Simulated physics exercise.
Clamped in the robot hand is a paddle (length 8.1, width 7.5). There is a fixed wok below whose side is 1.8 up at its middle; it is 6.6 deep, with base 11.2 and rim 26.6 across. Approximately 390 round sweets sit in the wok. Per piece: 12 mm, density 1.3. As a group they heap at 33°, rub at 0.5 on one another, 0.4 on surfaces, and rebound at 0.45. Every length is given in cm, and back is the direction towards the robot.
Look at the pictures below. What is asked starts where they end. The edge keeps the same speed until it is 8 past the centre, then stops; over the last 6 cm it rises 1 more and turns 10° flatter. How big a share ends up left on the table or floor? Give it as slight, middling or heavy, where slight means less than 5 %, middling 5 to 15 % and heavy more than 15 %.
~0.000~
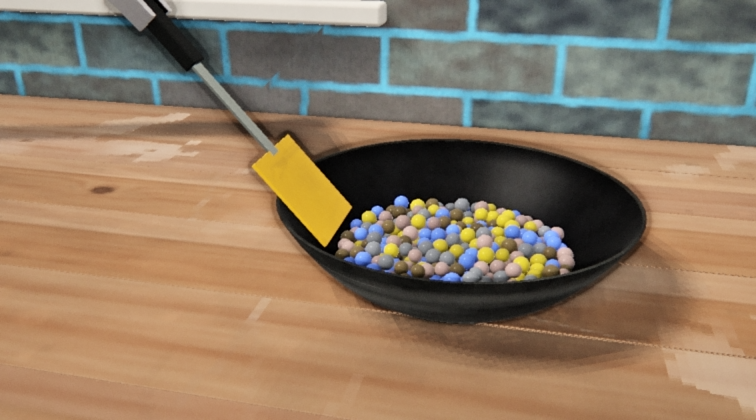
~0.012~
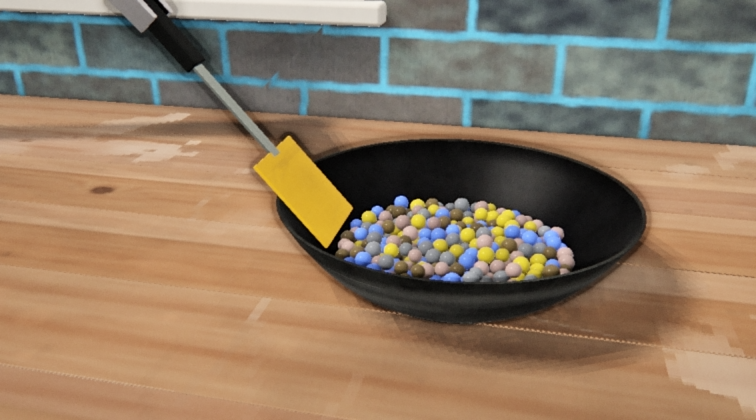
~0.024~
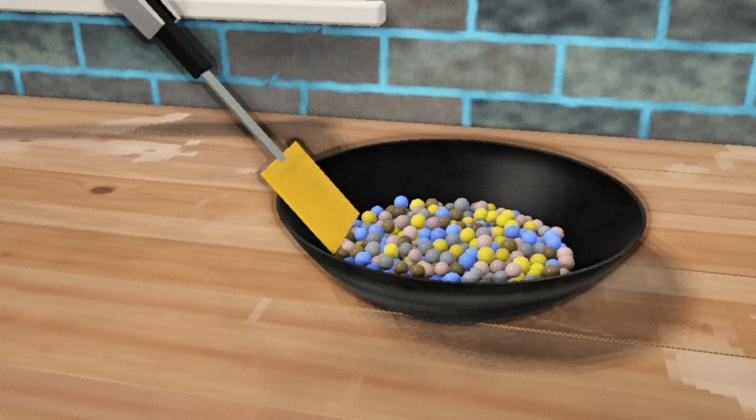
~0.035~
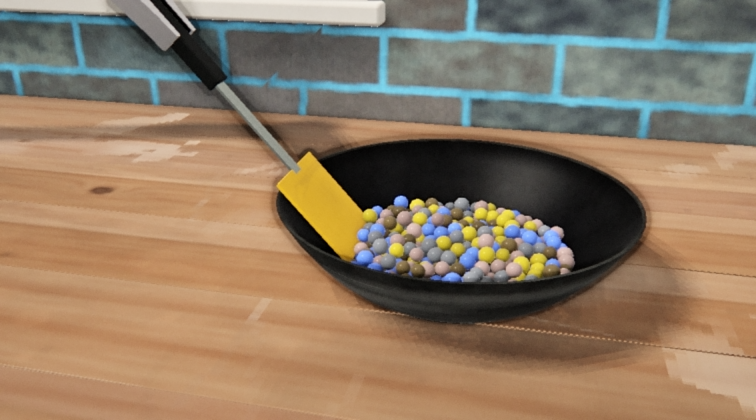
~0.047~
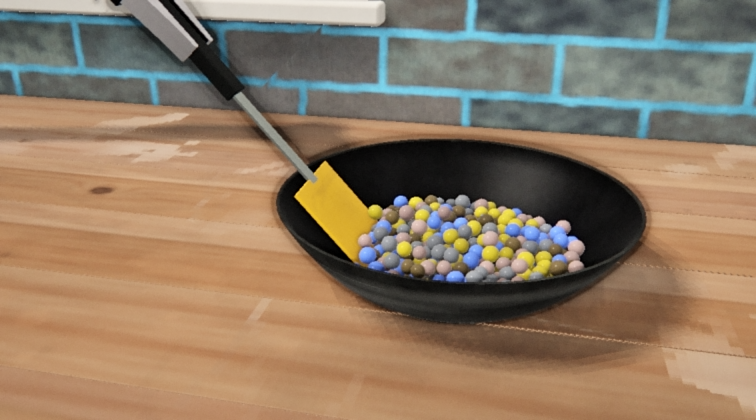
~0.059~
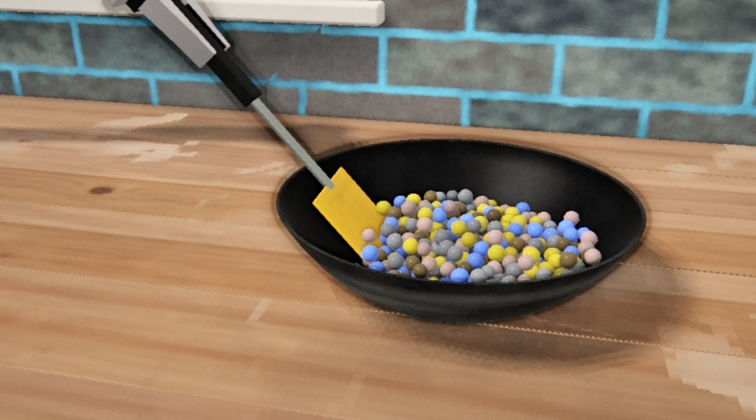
Heavy.
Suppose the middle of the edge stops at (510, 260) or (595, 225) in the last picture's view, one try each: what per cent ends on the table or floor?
Respectively about 5 and 45 percent end on the table or floor.
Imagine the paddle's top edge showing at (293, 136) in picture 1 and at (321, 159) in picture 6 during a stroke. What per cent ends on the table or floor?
About 10 per cent.
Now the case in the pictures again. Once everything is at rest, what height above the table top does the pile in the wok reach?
It reaches around 6.5 cm.
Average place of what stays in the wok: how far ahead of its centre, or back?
Ahead of centre, roughly 4.0 centimetres.
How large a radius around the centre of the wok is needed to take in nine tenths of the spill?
Radial distance: Approx. 35 cm.
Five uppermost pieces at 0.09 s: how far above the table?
Some 6 cm.
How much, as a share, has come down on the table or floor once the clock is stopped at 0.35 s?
Roughly 5 percent of it.
By 0.09 s, sloping 48°, highest piece 8 above the table; 393 in the wok.
By 0.13 s, sloping 45°, highest piece 9 above the table; 392 in the wok, 1 on the blade or in flight.
By 0.35 s, sloping 38°, highest piece 13 above the table; 293 in the wok, 25 on the table or floor, 75 on the blade or in flight.
By 1.40 s, sloping 38°, highest piece 6 above the table; 290 in the wok, 103 on the table or floor.
Final count, 290 in the wok, 103 on the table or floor. That is 26 % on the table or floor.
